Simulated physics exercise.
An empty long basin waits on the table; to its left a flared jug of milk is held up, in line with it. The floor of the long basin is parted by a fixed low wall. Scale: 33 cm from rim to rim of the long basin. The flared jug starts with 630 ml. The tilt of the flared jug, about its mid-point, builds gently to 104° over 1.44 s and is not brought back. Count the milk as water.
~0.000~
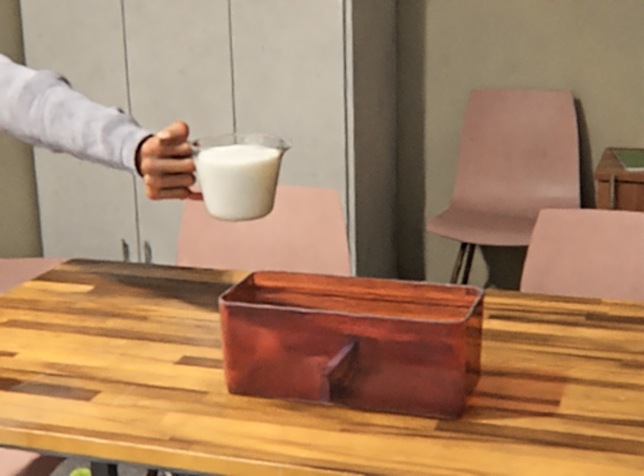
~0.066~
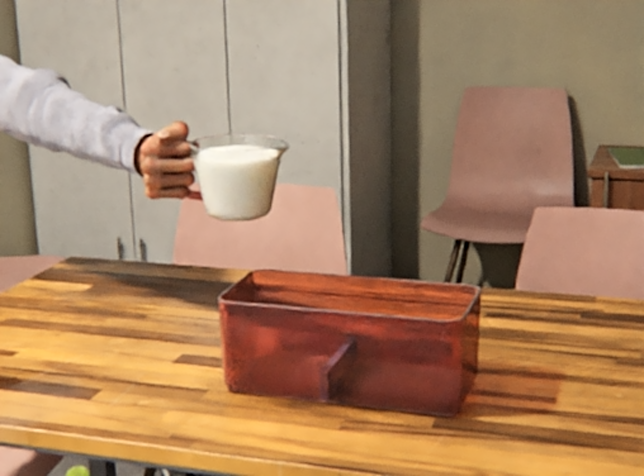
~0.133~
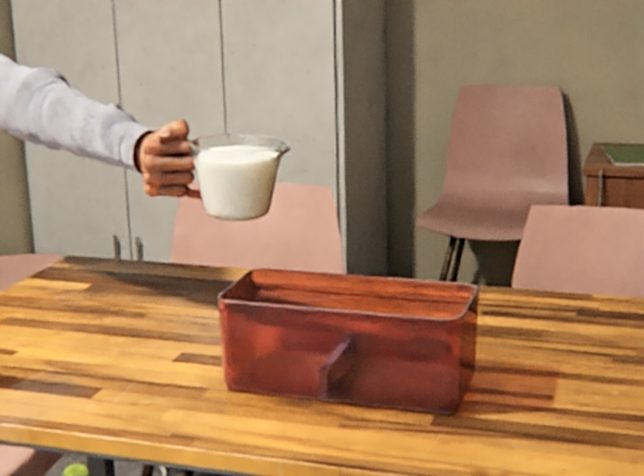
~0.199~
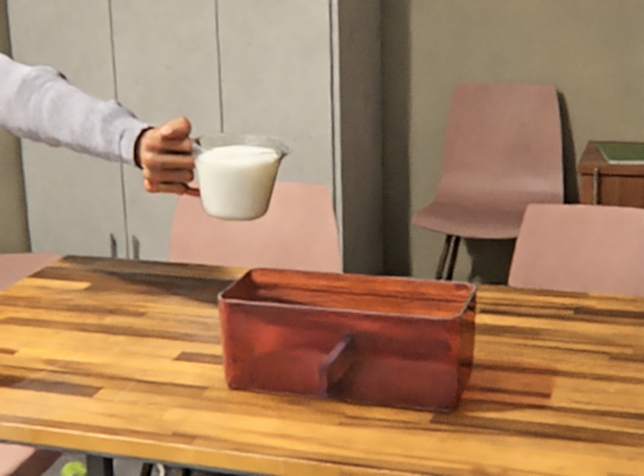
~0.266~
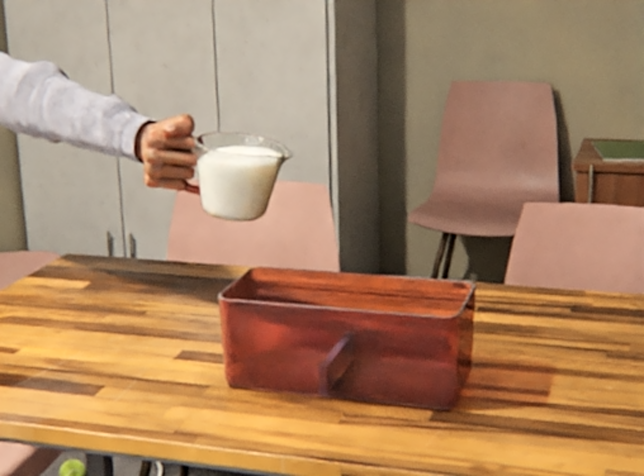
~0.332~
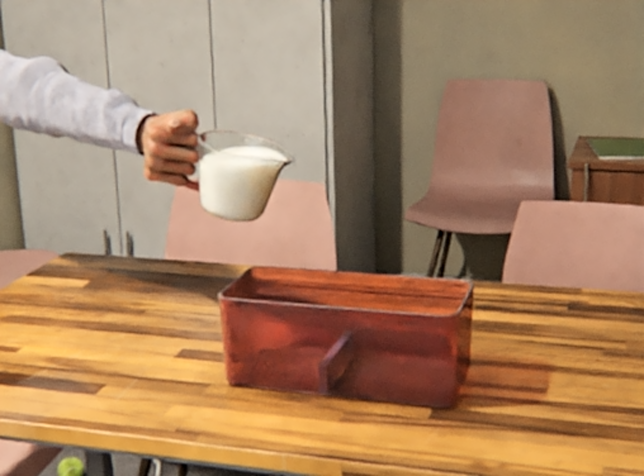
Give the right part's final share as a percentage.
About 62 per cent.
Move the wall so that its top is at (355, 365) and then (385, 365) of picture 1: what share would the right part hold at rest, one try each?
In turn about 40 and 10 per cent.
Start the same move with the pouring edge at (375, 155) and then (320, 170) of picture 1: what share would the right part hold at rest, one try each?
In turn about 95 and 85 per cent.
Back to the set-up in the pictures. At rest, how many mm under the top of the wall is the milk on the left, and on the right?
Some 28 mm on the left and 24 mm on the right.
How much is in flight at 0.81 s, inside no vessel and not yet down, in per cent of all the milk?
Some 22 per cent.
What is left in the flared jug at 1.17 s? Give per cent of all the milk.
Some 10 per cent.
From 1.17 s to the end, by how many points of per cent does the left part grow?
About 18 per cent.
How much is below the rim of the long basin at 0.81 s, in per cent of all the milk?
Near 16 in a hundred.
After 0.81 s the tilt is 63° and 63 per cent is still to pour, 2 is left of the wall and 13 right of it.
After 1.17 s the tilt is 95° and 10 per cent is still to pour, 19 is left of the wall and 59 right of it.
After 1.54 s the tilt is 104° and 0 per cent is still to pour, 37 is left of the wall and 62 right of it.
After 1.94 s the tilt is 104° and 0 per cent is still to pour, 37 is left of the wall and 62 right of it.
In the end 37 per cent lies left of the wall, 62 right of it and 1 outside.
